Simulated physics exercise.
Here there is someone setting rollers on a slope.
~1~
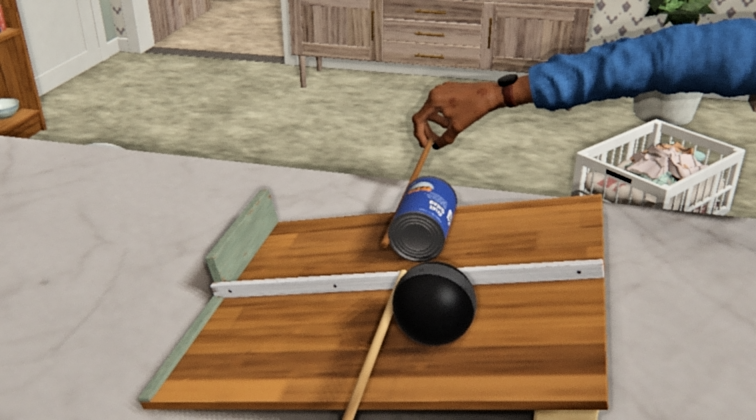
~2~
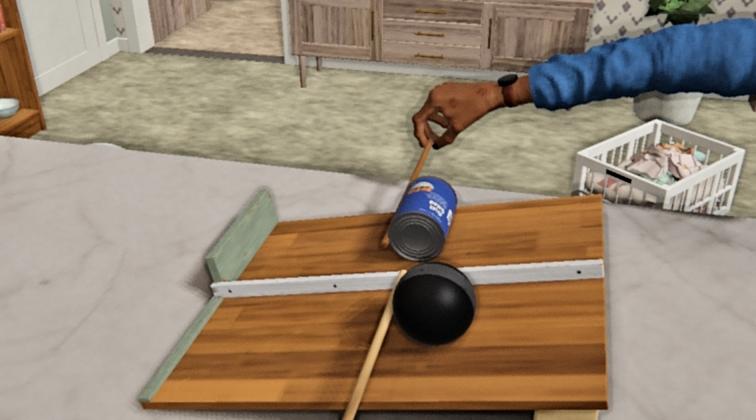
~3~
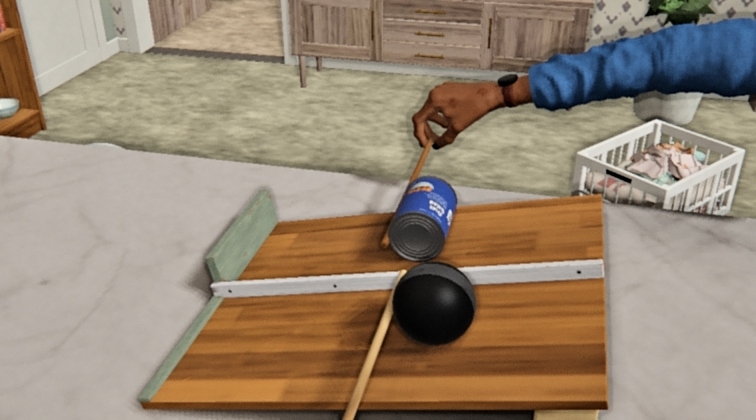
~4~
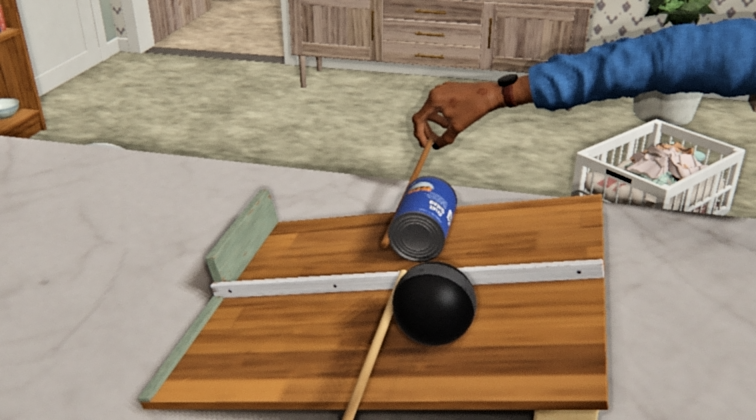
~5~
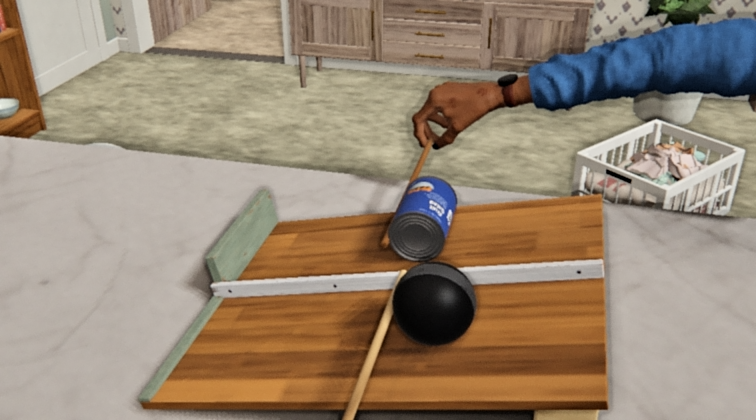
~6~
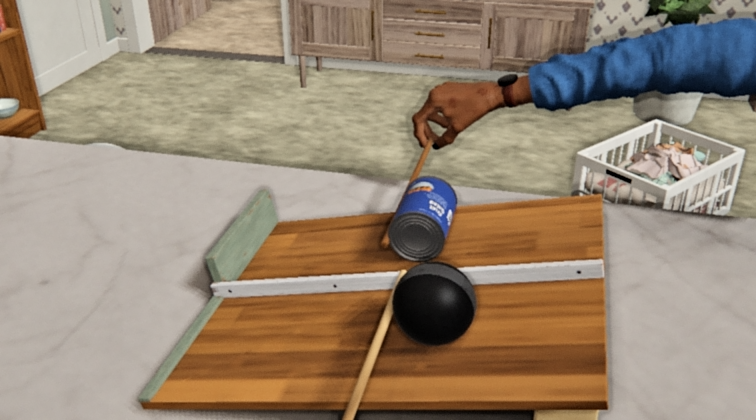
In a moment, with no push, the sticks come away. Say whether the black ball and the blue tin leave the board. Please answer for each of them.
The black ball falls off, and the blue tin stays on.
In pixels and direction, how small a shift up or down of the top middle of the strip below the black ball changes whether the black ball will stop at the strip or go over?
It is roughly 12 pixels, and the shift goes up.
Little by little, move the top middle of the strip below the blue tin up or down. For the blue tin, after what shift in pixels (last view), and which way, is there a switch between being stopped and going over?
Down by roughly 24 pixels.
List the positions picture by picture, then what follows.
Held back by the sticks; black ball (434, 304); blue tin (424, 218); board (390, 272), in the first frame.
Held back by the sticks; blue tin (424, 218); board (390, 272), in the second frame.
Held back by the sticks; black ball (434, 304); board (390, 272), in the third frame.
Held back by the sticks; blue tin (424, 218); board (390, 272), in the fourth frame.
Held back by the sticks; black ball (434, 304); board (390, 272), in the fifth frame.
Held back by the sticks; black ball (434, 304); blue tin (424, 218); board (390, 272), in the sixth frame.
Then, 0.70 s on from there, black ball off the board near (161, 309); blue tin rolling on the board near (271, 232).
In the end, the black ball goes over the end; the blue tin is held by the strip, near (270, 232).
